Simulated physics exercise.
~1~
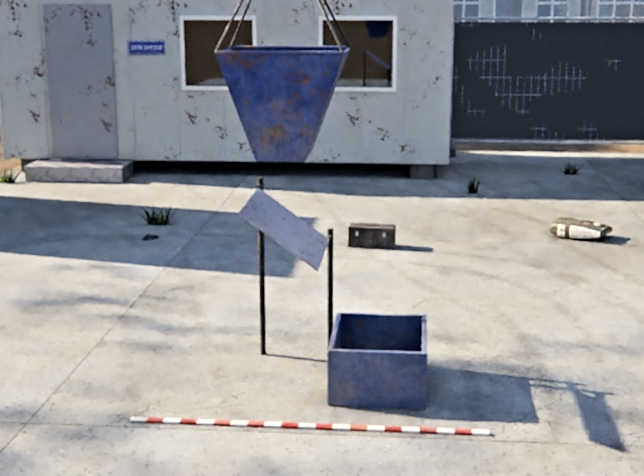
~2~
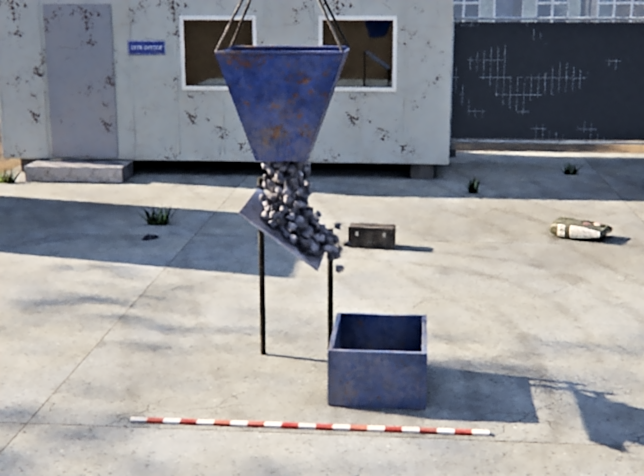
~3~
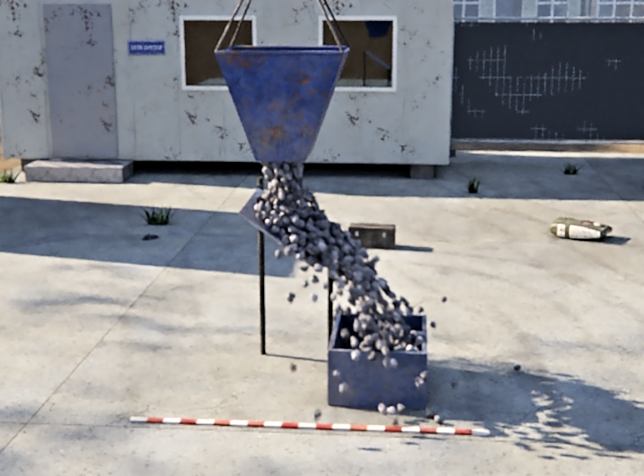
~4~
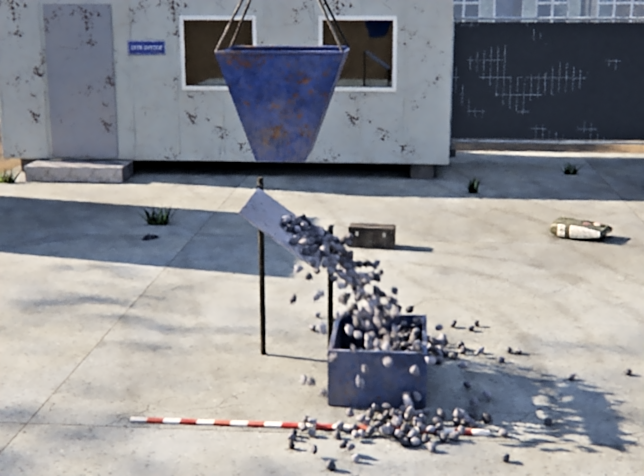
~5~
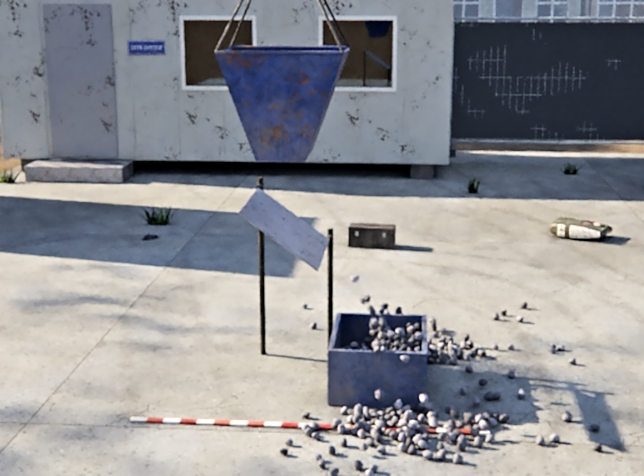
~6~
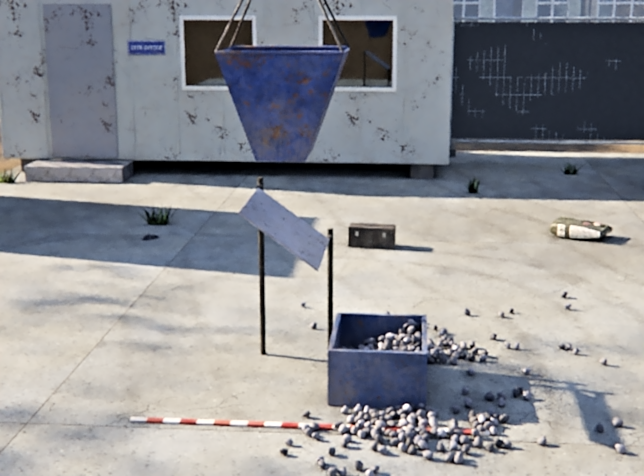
A rusty blue hopper hangs from cables in a sunlit concrete yard, seen from slightly above, with a grey building and dark fence behind. Below it, a tilted steel plate on two dark posts slopes down to the right towards an open blue bin, near a red-and-white staff on the ground. Grey stones pour from the hopper onto the plate, slide down and tumble towards the bin. Many drop inside, while others spill in front and to the right as the hopper empties. Finally, the plate is bare, most stones rest in the bin, and the rest lie scattered around it.
